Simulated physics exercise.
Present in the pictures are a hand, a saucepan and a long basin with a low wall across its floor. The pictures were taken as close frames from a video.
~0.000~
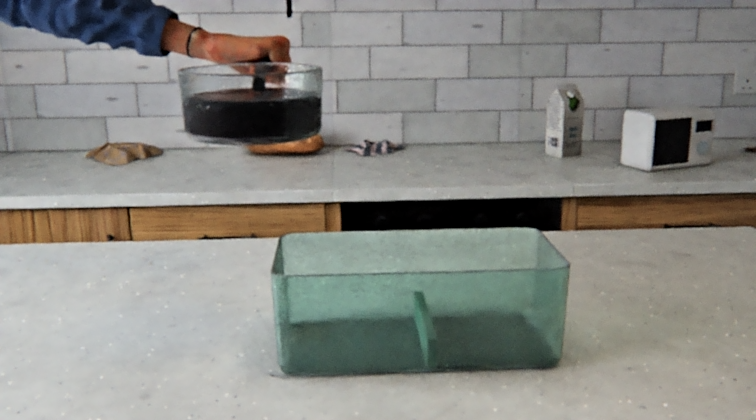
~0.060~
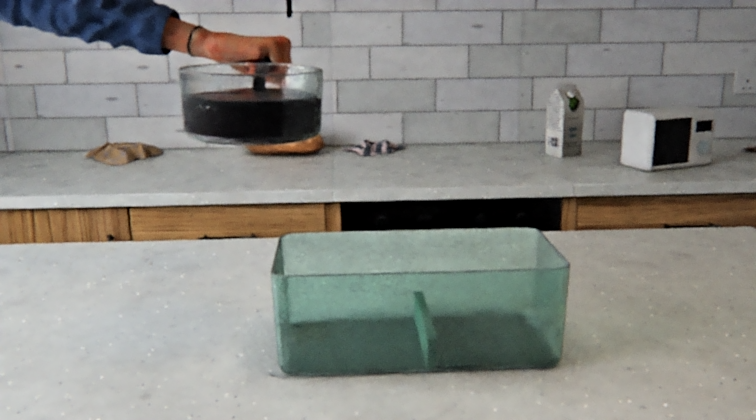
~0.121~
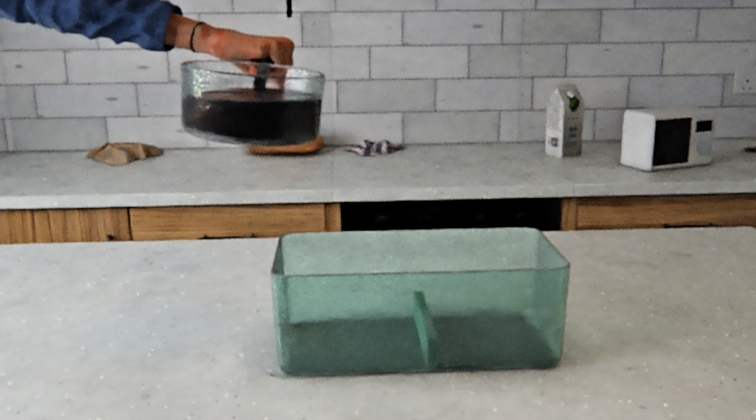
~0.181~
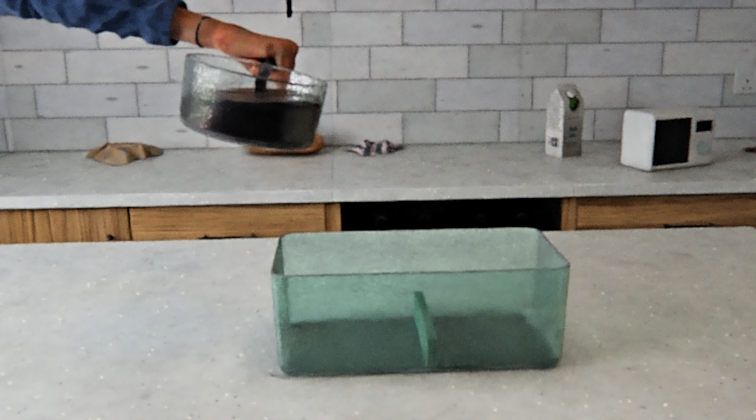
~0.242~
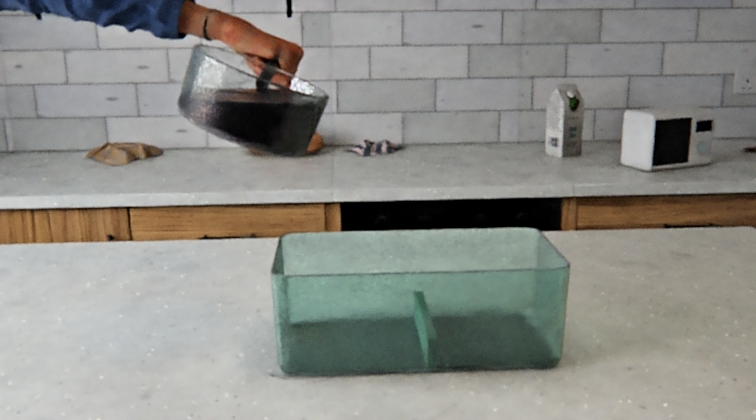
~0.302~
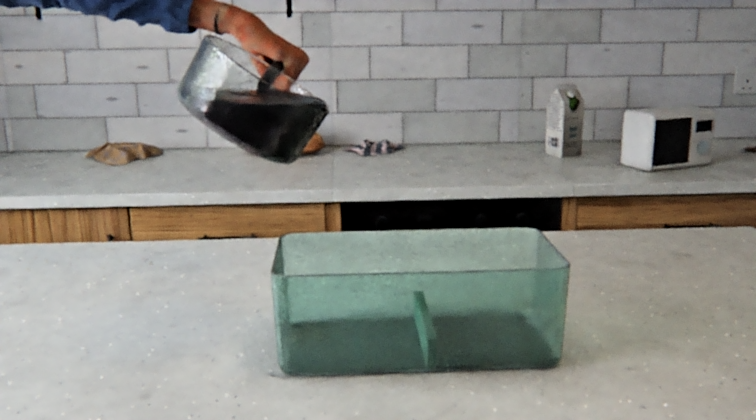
The clip shows a hand holding a clear saucepan of dark liquid above and behind a green, see-through long basin with a low wall across its floor, then tilting the pan steadily to the right while the basin stays still.
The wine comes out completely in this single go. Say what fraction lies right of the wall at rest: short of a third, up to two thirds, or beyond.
After it calms, what's right of the wall is a small share, below one third.
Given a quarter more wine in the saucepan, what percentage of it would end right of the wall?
Result: Around 15 per cent.
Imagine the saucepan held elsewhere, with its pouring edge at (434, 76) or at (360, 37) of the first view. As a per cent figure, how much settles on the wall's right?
Close to 80 in a hundred, then close to 35 in a hundred.
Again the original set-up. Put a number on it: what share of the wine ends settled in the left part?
Near 85 in a hundred.
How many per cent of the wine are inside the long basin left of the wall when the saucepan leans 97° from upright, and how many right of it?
Left: 30 %; right: 0 %.
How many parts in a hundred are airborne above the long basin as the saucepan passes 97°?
Share: Approx. 50 %.
A moment on, the saucepan is tipped on its side and 23 per cent is still to pour, 29 is left of the wall and 0 right of it.
Next, the saucepan is tipped right over and 2 per cent is still to pour, 78 is left of the wall and 6 right of it.
Then the saucepan is tipped right over and 0 per cent is still to pour, 85 is left of the wall and 12 right of it.
Later the saucepan is tipped right over and 0 per cent is still to pour, 85 is left of the wall and 13 right of it.
In the end 85 per cent lies left of the wall, 13 right of it and 3 outside.
